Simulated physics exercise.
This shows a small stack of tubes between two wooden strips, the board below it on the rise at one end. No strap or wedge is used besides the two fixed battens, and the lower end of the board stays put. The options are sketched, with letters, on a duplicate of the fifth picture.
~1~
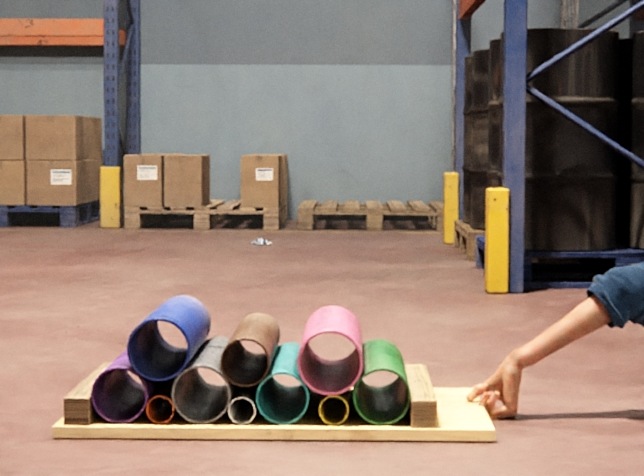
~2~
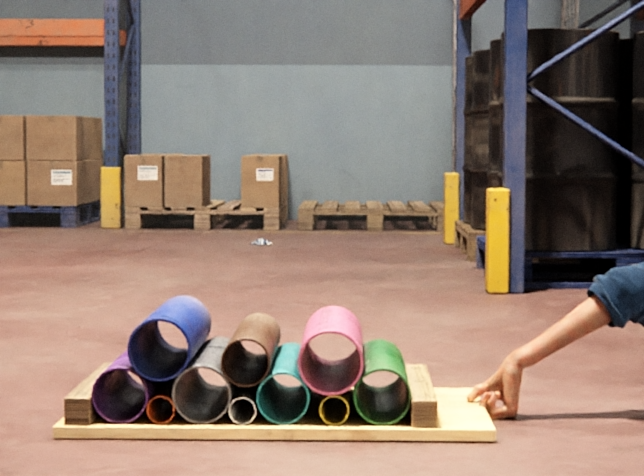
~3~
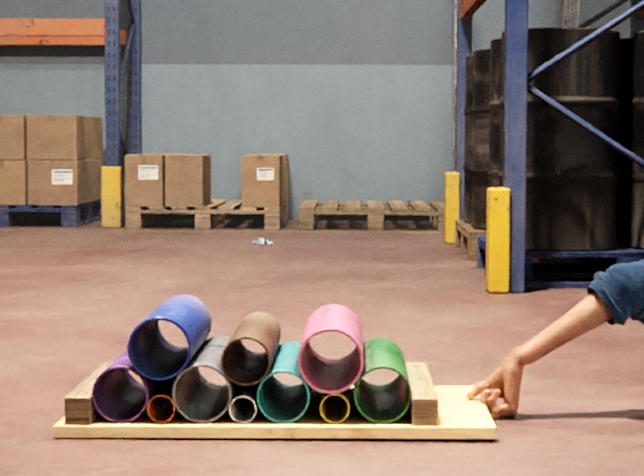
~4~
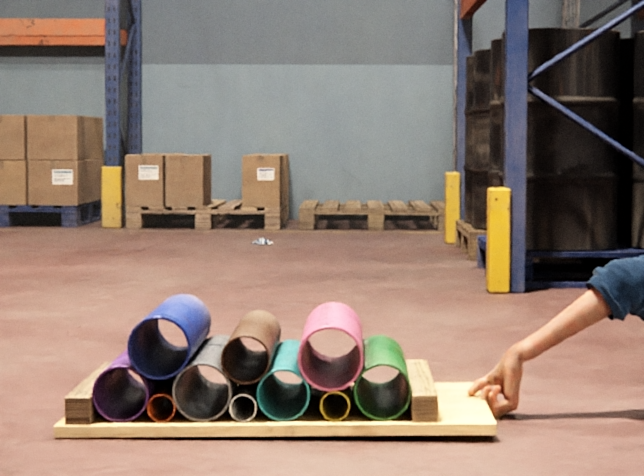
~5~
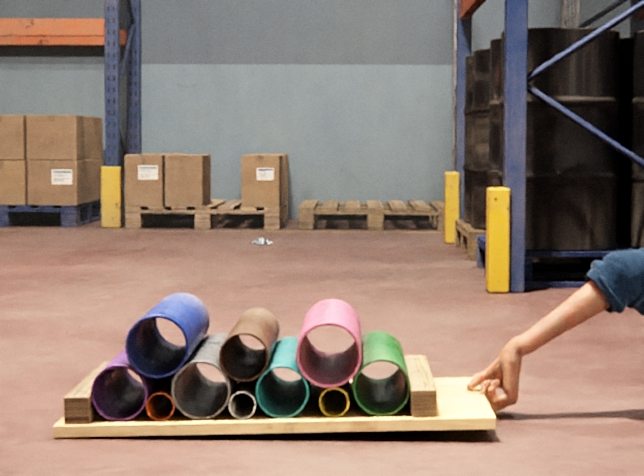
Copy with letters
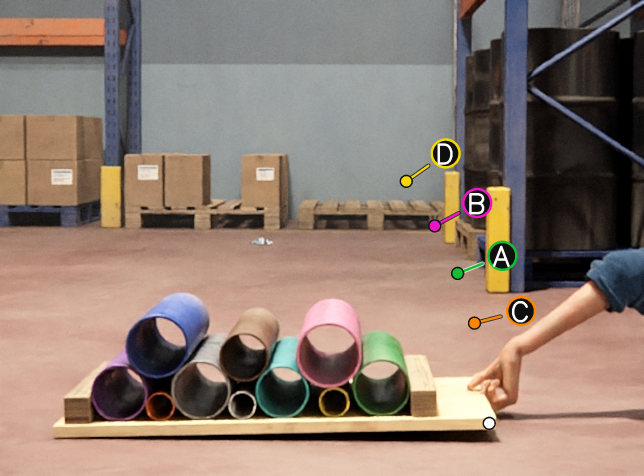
Board of stacked colourful tubes rising slightly at its right end as a hand lifts it on a warehouse floor.
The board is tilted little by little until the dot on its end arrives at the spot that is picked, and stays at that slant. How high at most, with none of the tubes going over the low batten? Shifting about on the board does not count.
At most to D.
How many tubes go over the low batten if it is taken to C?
It comes to none.
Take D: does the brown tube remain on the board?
Yes.
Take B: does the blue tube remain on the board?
Yes, with B.
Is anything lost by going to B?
At B: No.
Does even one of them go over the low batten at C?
No.
On the marked copy, A at (458, 274); B at (435, 226); C at (475, 323); D at (406, 182); the white dot at (489, 423).
Following D. Soon after the start, board at 20°.
Later, board at 36°.
In the end, board at 36°, none over the low batten.
As for the rest, A none over the low batten; B none over the low batten; C none over the low batten.
